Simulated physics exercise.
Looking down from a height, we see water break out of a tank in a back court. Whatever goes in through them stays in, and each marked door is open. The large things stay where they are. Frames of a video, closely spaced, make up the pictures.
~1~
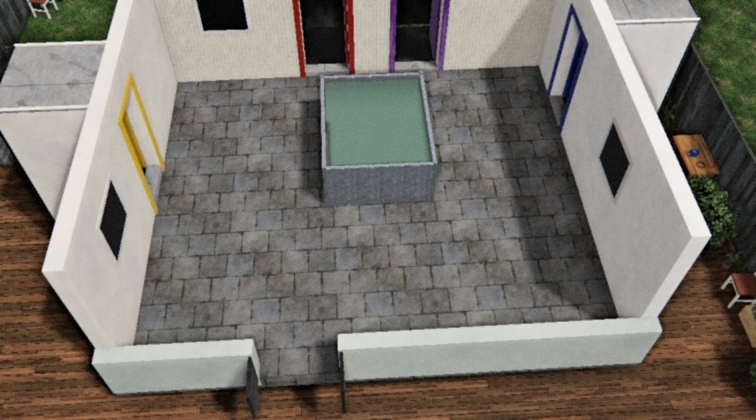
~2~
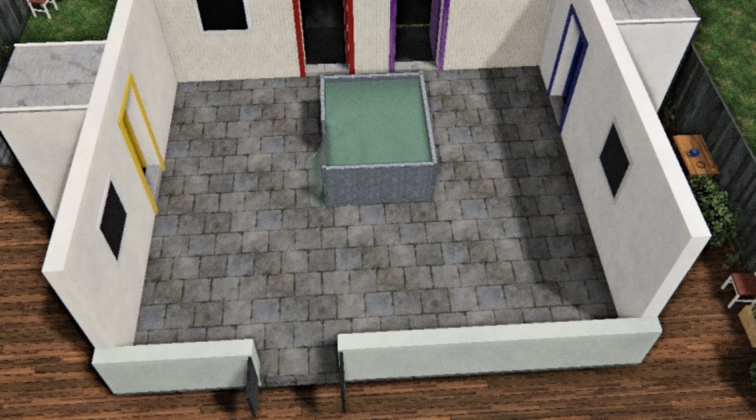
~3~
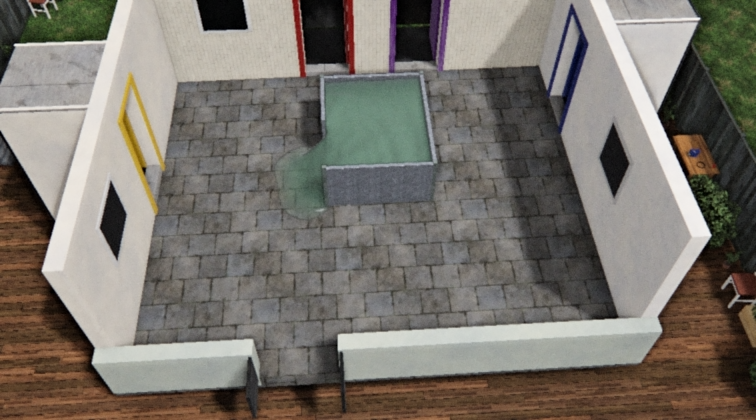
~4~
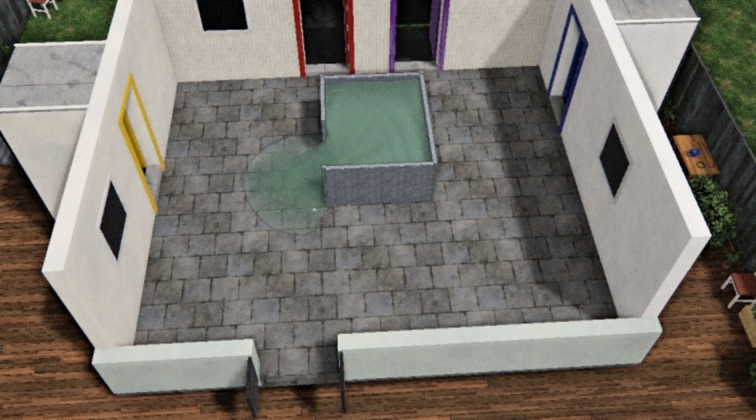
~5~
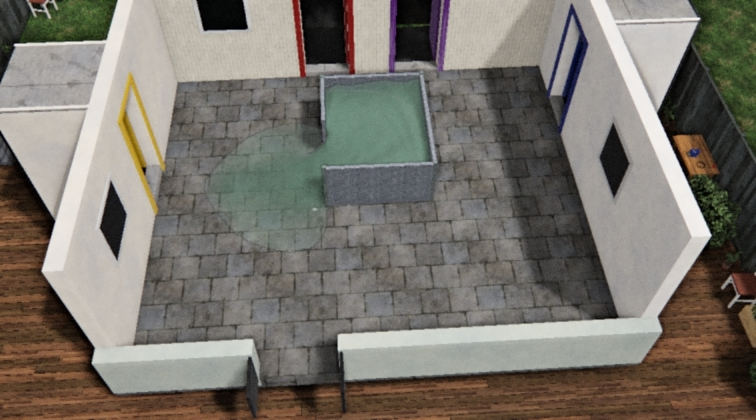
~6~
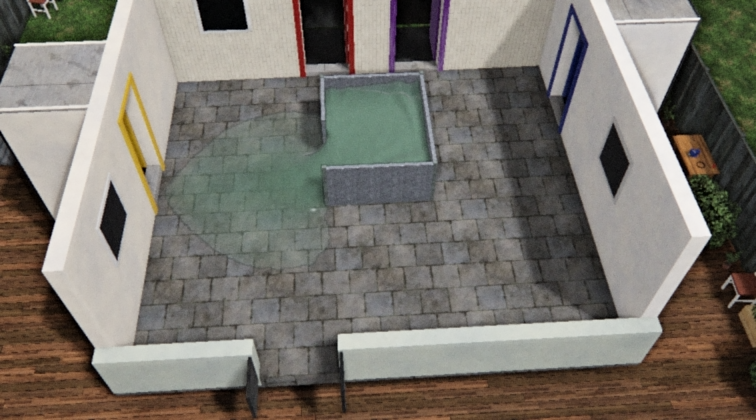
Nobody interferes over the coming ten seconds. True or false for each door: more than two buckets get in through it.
The yellow door: True; the red door: False; the purple door: False; the blue door: False.
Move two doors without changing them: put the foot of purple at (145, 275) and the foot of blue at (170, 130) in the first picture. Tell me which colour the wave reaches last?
It's the red-painted one.
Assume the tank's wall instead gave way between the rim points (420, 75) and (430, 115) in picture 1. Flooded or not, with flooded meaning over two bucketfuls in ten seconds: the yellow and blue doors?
Here the yellow door keeps within bounds, and the blue door gets too much.
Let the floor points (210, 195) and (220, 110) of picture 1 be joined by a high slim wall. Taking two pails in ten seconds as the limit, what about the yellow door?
Yellow door: Undershoots.
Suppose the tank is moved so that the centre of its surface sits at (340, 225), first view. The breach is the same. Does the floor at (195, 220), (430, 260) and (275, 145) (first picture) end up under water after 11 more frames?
Log: Flood; no flood; no flood.
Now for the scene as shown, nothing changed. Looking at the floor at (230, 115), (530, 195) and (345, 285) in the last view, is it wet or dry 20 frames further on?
First swamped, then spared, then swamped.
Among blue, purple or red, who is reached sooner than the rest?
It's the red one.
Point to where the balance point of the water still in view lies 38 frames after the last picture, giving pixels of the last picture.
That puts it at around (299, 199).
A moment on, water covers 30 % of the floor; the yellow door over two buckets in, the red door not reached, the purple door not reached, the blue door not reached.
Next, water covers 35 % of the floor; the yellow door far over two buckets in, the red door wet at the sill, nothing in, the purple door not reached, the blue door not reached.
Then, water covers 45 % of the floor; the yellow door far over two buckets in, the red door wet at the sill, nothing in, the purple door not reached, the blue door not reached.
Later, water covers 90 % of the floor; the yellow door far over two buckets in, the red door wet at the sill, nothing in, the purple door wet at the sill, nothing in, the blue door not reached.
In the end, water covers 100 % of the floor; the yellow door far over two buckets in, the red door wet at the sill, nothing in, the purple door wet at the sill, nothing in, the blue door wet at the sill, nothing in.
